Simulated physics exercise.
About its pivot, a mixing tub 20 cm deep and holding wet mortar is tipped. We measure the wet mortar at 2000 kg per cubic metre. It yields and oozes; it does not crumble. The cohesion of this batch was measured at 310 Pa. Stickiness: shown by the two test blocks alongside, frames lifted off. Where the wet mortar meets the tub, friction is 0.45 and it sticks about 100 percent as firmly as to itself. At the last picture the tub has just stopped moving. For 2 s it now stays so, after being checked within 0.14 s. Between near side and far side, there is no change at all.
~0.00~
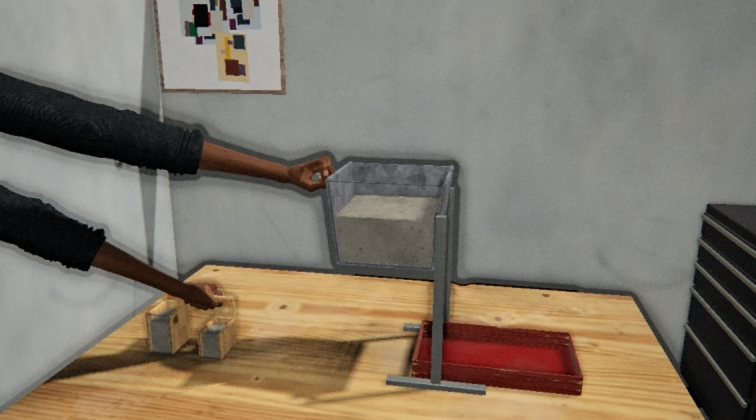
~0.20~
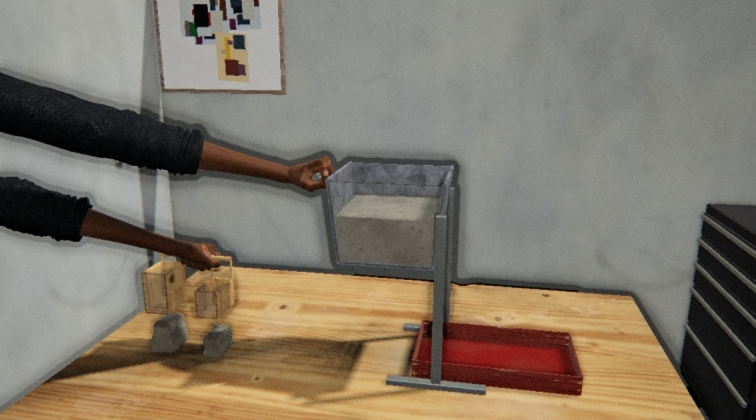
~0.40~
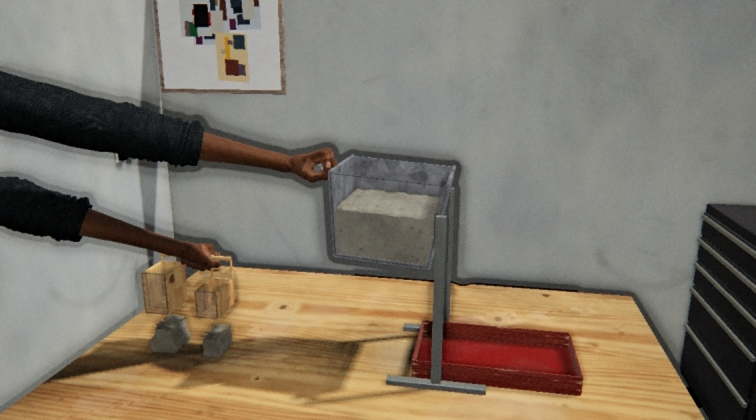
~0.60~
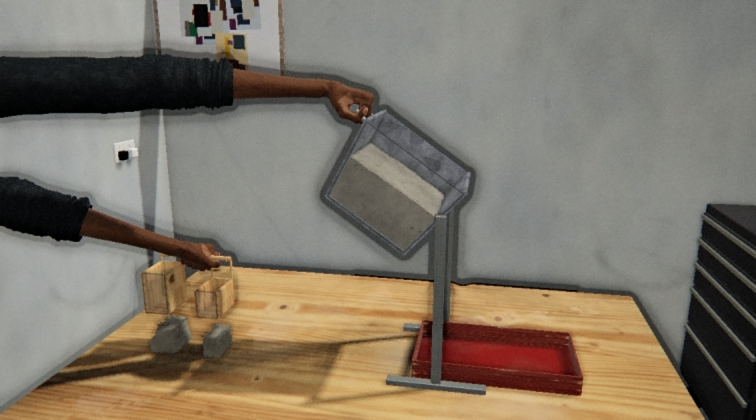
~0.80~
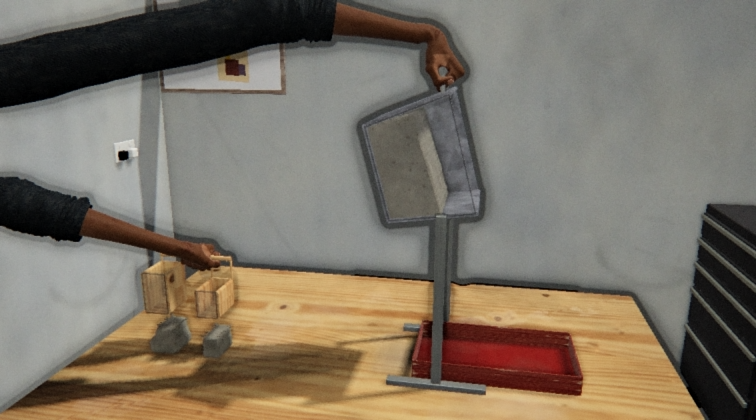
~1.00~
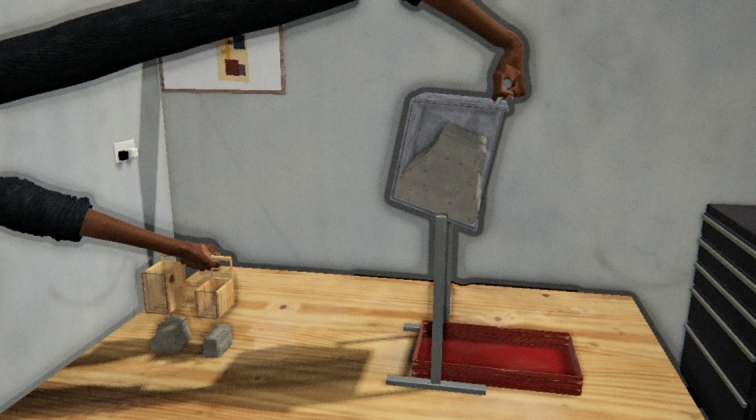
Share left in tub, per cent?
Near 30 %.
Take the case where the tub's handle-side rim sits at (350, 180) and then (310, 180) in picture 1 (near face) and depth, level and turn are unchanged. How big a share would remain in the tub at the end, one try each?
Remaining, try 1: Approx. 40 %; try 2: Approx. 25 %.
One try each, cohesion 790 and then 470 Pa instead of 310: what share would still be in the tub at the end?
It'd be some 40 percent the first time and some 35 percent the second.
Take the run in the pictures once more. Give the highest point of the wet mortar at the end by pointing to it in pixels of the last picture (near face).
Close to pixel (416, 188).
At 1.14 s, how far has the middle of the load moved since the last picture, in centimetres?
It has gone close to 11 cm.
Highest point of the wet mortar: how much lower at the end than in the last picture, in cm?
About 12 cm.
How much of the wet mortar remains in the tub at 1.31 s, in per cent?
It's something like 35 % of the original load.
After 1.14 s, the tub is at 101 degrees and holds 51 %.
After 1.31 s, the tub is at 101 degrees and holds 35 %.
After 1.48 s, the tub is at 101 degrees and holds 30 %.
After 1.65 s, the tub is at 101 degrees and holds 30 %.
After 3.00 s, the tub is at 101 degrees and holds 30 %.
